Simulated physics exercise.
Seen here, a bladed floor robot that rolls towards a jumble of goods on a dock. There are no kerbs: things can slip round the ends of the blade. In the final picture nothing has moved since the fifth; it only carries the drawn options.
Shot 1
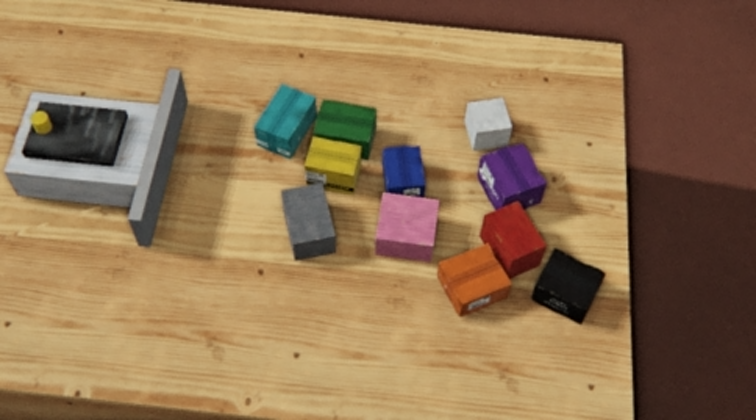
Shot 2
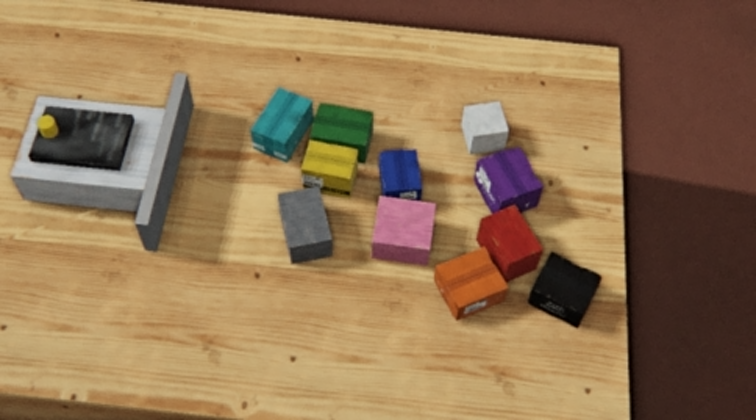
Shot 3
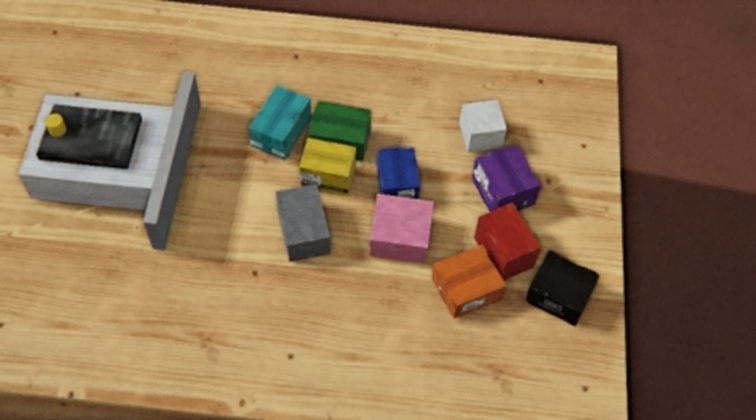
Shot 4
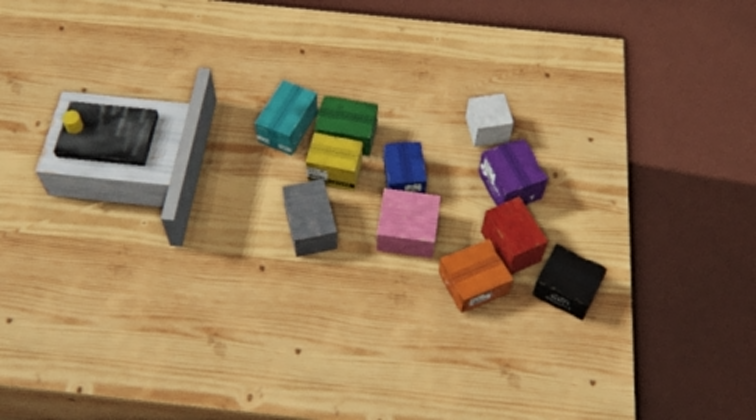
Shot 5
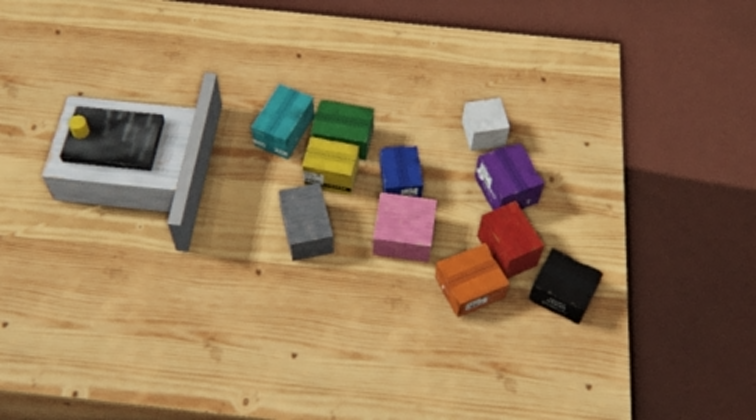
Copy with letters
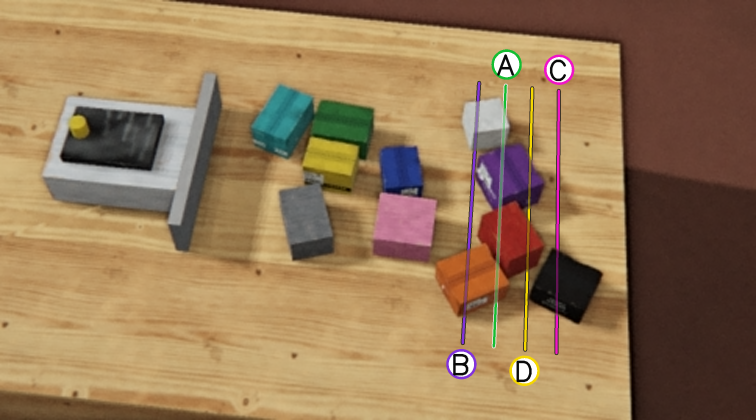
A grey machine with an upright blade across its front, a black top panel and a yellow knob sits at the left of a pale wooden surface, seen from high above. To its right lie scattered boxes: turquoise, green, yellow, grey, blue and pink nearer it, with white, purple, red, orange and black beyond. The machine creeps slowly rightward, the boxes keep their arrangement, and the camera shakes slightly.
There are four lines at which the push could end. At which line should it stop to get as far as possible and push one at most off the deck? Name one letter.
Stop at A.
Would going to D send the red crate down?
By then, yes.
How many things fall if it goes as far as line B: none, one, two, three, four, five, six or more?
In all, none.
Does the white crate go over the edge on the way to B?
No.
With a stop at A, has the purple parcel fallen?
By then, no.
On the marked copy, A at (500, 206); B at (472, 203); C at (558, 211); D at (529, 209).
Taking A. A third of the way, robot (230, 149); turquoise box (340, 125); green box (386, 134).
Two thirds of the way, robot (340, 160); black box (574, 290); red crate (534, 242).
When it is over, robot (427, 169); red crate (622, 244); purple parcel (615, 196); none fallen.
As for the rest, B is within the limit but short; C drops five; D drops two.
